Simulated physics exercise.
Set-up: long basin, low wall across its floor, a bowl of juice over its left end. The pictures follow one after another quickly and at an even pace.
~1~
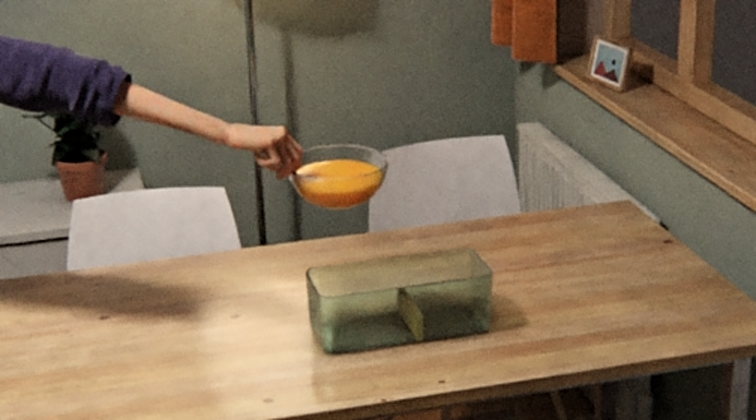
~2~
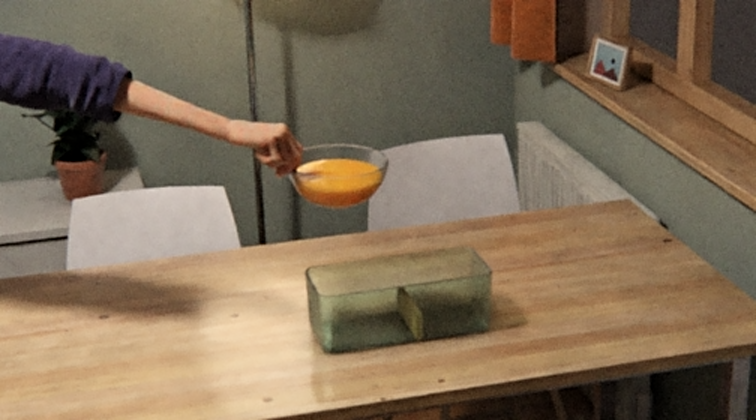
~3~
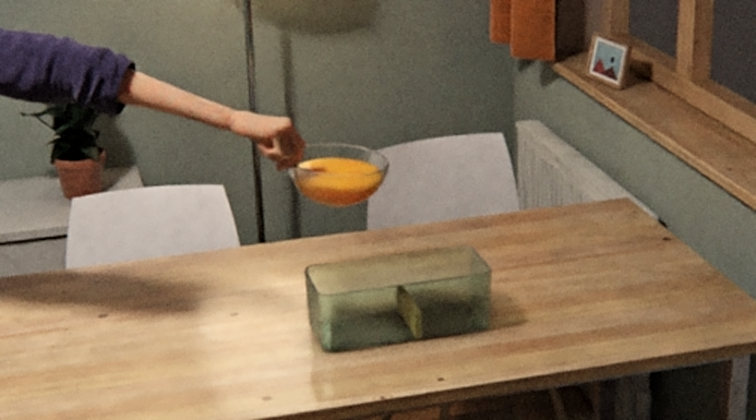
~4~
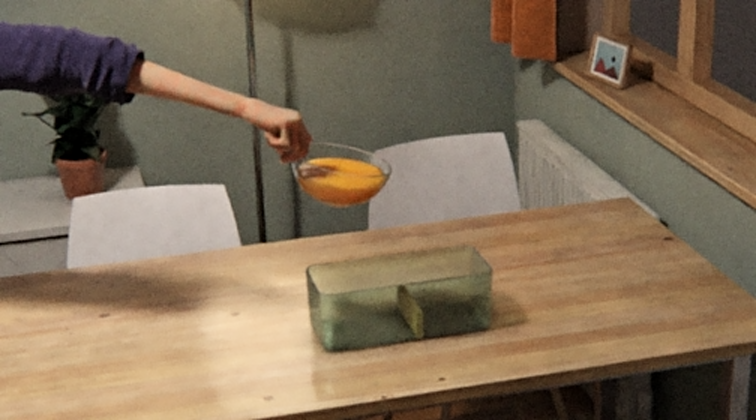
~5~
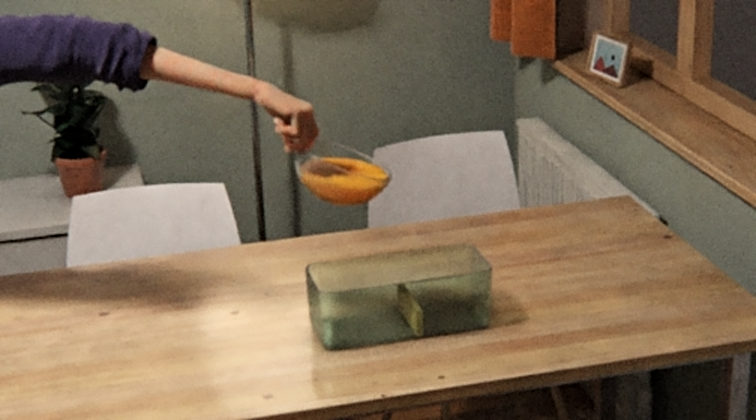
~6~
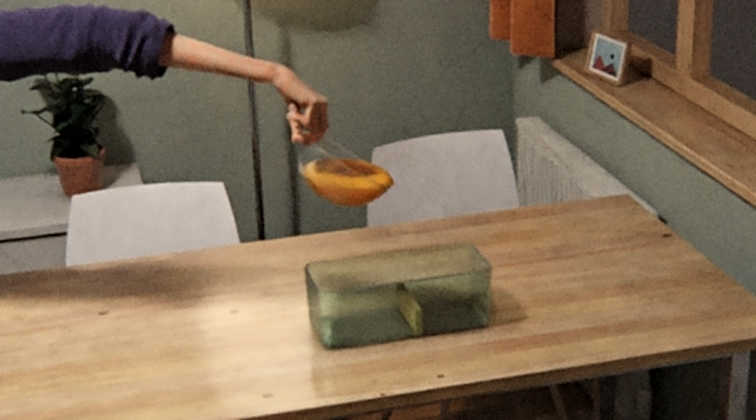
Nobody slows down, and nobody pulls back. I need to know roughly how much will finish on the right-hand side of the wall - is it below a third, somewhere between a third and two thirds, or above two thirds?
Expect between a third and two thirds of it there.
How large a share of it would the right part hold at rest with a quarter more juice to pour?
Some 50 parts in a hundred, give or take.
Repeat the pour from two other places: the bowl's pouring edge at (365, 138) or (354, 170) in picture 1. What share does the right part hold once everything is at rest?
Near 30 in a hundred first, near 15 in a hundred second.
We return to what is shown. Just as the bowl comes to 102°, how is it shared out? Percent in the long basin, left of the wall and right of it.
The left part holds close to 5 per cent, the right part close to 45.
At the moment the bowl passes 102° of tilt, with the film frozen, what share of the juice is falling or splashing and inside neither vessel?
It's close to 45 %.
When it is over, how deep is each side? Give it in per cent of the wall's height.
The left comes to 30 % and the right to 40 %.
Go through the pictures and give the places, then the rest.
In the first frame, it leans 0°; its right rim is at (386, 157); the juice meets the walls at (292, 179) and (381, 169); the long basin's rim runs from (313, 285) to (483, 262); the wall's top is at (410, 302).
In the second frame, it leans 2°; its right rim is at (386, 158); the juice meets the walls at (292, 177) and (381, 168).
In the third frame, it leans 6°; its right rim is at (387, 160); the juice meets the walls at (292, 174) and (381, 169).
In the fourth frame, it leans 14°; its right rim is at (389, 166); the juice meets the walls at (296, 172) and (384, 170).
In the fifth frame, it leans 23°; its right rim is at (389, 173); the juice meets the walls at (299, 170) and (387, 171).
In the sixth frame, it leans 35°; its right rim is at (387, 182); the juice meets the walls at (301, 171) and (379, 173); 4 per cent is over the edge.
A moment on, the bowl is tipped right over and 4 per cent is still to pour, 3 is left of the wall and 46 right of it.
Next, the bowl is tipped right over and 0 per cent is still to pour, 36 is left of the wall and 46 right of it.
Then the bowl is tipped right over and 0 per cent is still to pour, 42 is left of the wall and 52 right of it.
Later the bowl is tipped right over and 0 per cent is still to pour, 42 is left of the wall and 52 right of it.
At rest 42 per cent lies left of the wall, 52 right of it and 6 outside.
